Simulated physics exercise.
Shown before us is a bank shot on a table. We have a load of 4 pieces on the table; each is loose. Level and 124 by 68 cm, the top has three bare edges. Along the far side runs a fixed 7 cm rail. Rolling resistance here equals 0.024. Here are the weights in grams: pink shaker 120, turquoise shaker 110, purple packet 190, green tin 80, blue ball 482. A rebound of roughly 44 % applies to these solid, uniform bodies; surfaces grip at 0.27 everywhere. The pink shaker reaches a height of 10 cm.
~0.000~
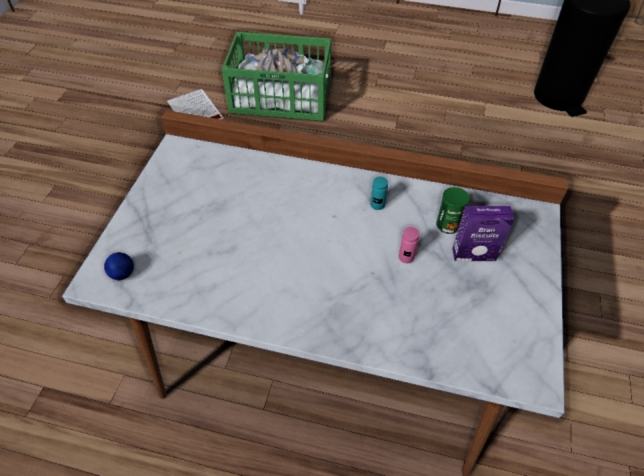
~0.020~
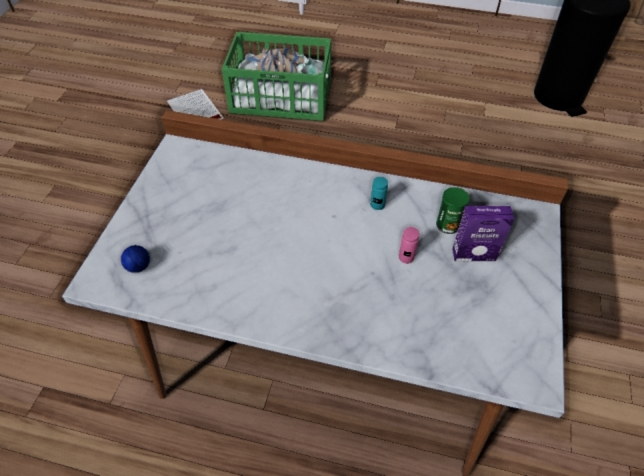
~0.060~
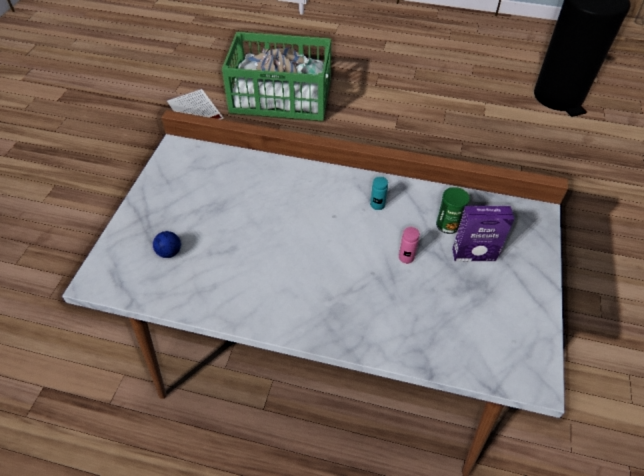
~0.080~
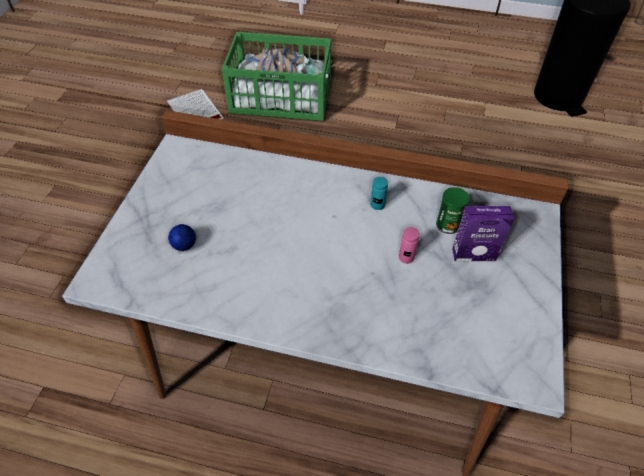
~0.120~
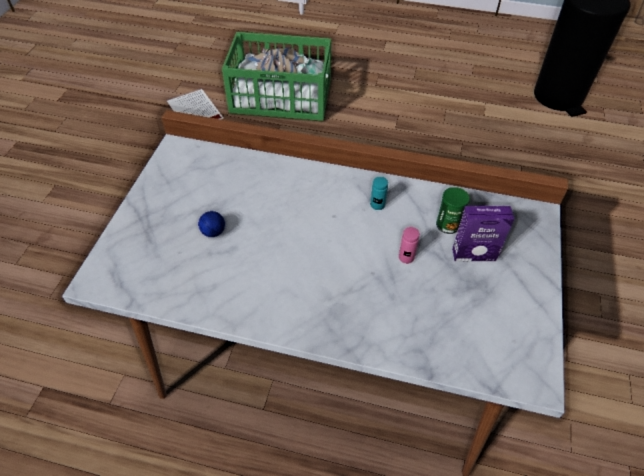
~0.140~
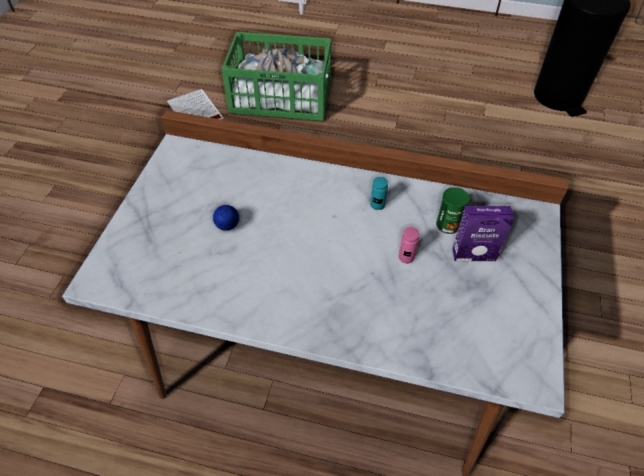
We see a blue ball rolling rightward and slightly toward the back across a marble-topped table, from near the left edge, while a turquoise shaker, a pink shaker, a green tin and a purple packet stay still.
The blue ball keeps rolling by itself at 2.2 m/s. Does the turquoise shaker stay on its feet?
Pretty sure it ends up over.
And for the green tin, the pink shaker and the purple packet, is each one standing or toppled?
In the last frame the green tin does not stay up, the pink shaker remains up and the purple packet remains up.
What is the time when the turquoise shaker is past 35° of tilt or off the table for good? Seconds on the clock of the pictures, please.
Answer: About 0.5 s.
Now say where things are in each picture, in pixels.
Blue ball (119, 266); turquoise shaker (379, 193), in the first picture.
Blue ball (135, 259); green tin (452, 211), in the second picture.
Blue ball (167, 245); purple packet (481, 235), in the third picture.
Blue ball (182, 238); pink shaker (409, 246), in the fourth picture.
Blue ball (212, 224); green tin (452, 211), in the fifth picture.
Blue ball (226, 218); turquoise shaker (379, 193), in the sixth picture.
After 0.54 s, blue ball near (412, 202); turquoise shaker 37° off upright near (419, 231).
After 0.84 s, blue ball near (495, 225); turquoise shaker on its side near (467, 284); green tin 3° off upright.
After 1.24 s, blue ball near (581, 259); green tin now off the table; turquoise shaker on its side near (467, 286).
After 1.54 s, blue ball near (556, 387); turquoise shaker on its side near (467, 286).
In the end (1.7 s), off the table and tipped over, green tin; toppled on the table, turquoise shaker; the other 2 under 4 cm from the start. At the end, from the last picture's camera, turquoise shaker near (467, 286).
